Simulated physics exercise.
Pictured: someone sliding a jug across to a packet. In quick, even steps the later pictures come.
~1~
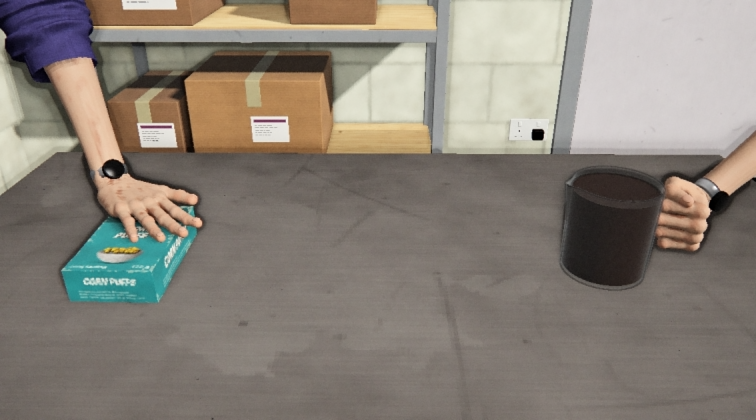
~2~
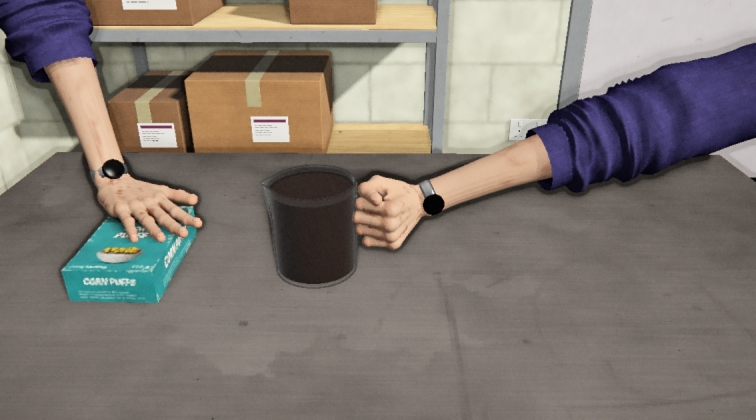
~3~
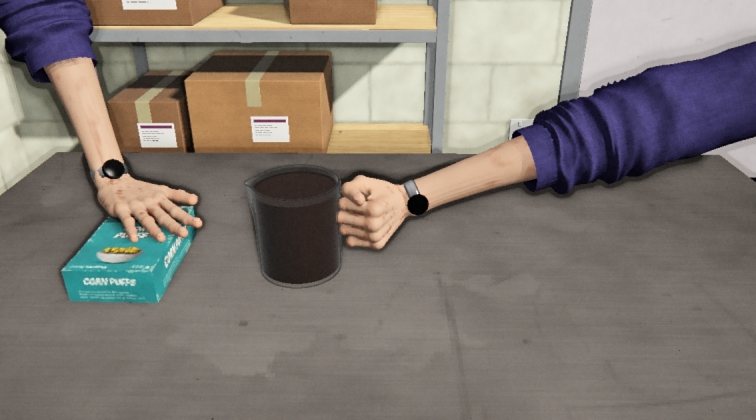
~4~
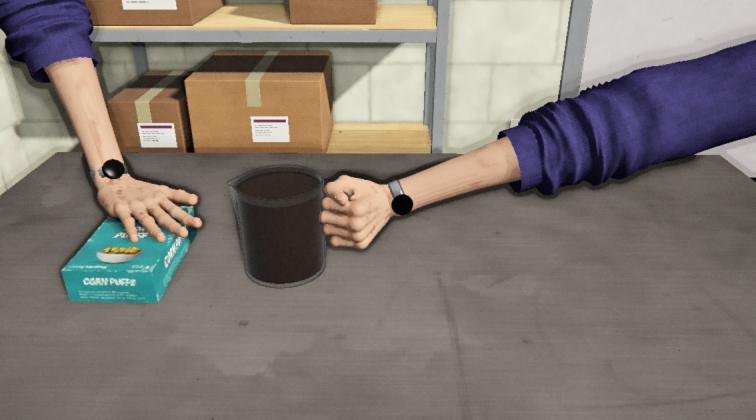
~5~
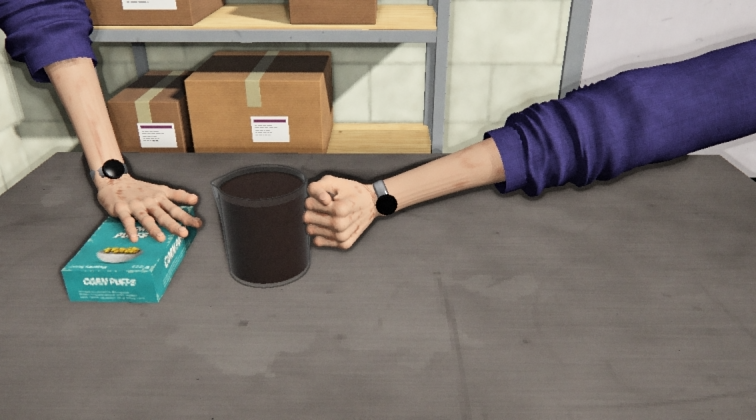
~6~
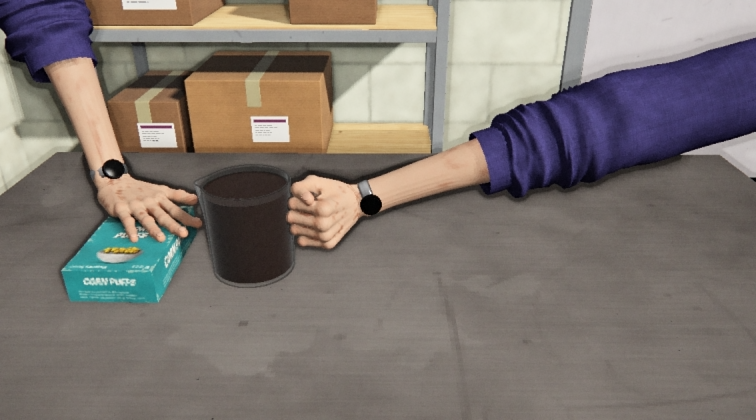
On a dark gray tabletop in a storeroom with cardboard boxes on shelves behind, one hand rests on a teal corn puffs packet at left while another grips a nearly full jug of dark contents at right. The right-hand arm slides the jug far leftward, then nudges it gradually closer beside the unmoving packet.
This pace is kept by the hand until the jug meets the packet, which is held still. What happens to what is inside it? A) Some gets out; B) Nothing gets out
(A) Some gets out.
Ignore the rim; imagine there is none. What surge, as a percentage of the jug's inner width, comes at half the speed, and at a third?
The rise comes to some 10 per cent in the first case and some 5 per cent in the second.
Shortly, the jug meets the packet.
Then, the coffee surges up the wall; it has lost some.
At the finish, the jug stands at the packet; it has lost some.
